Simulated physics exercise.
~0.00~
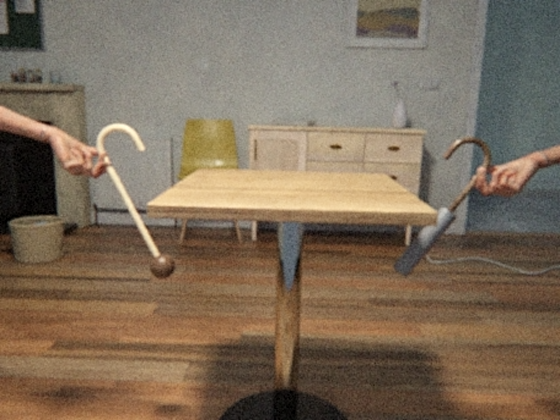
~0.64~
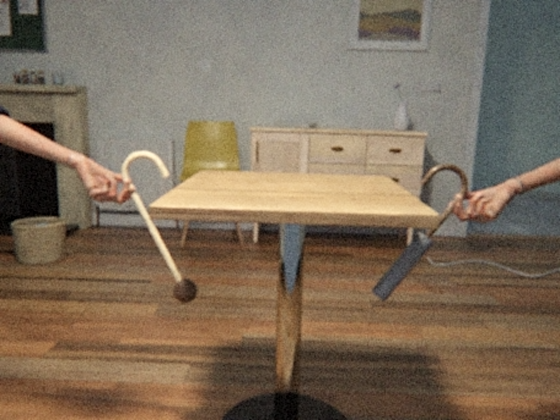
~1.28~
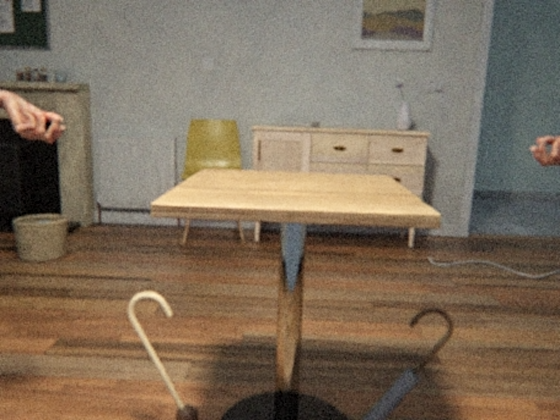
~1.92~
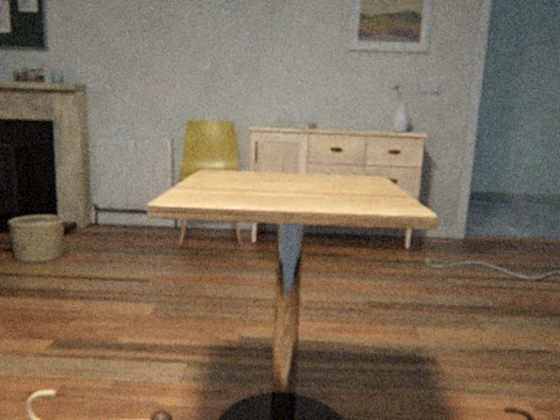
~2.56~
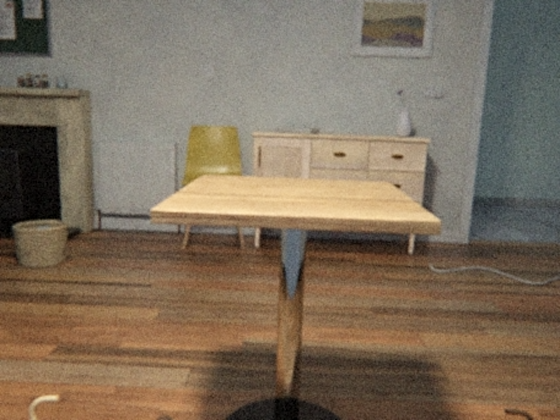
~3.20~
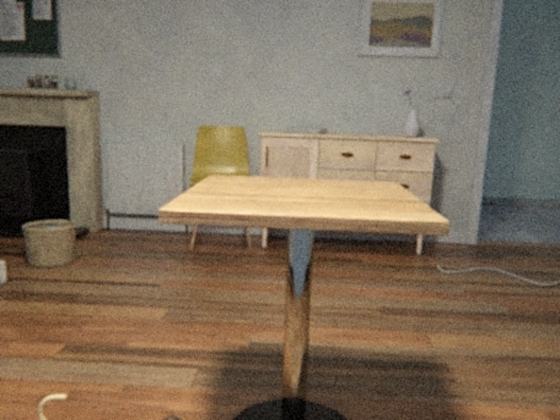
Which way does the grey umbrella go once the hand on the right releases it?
It moves down, dropping past the table's edge toward the floor.
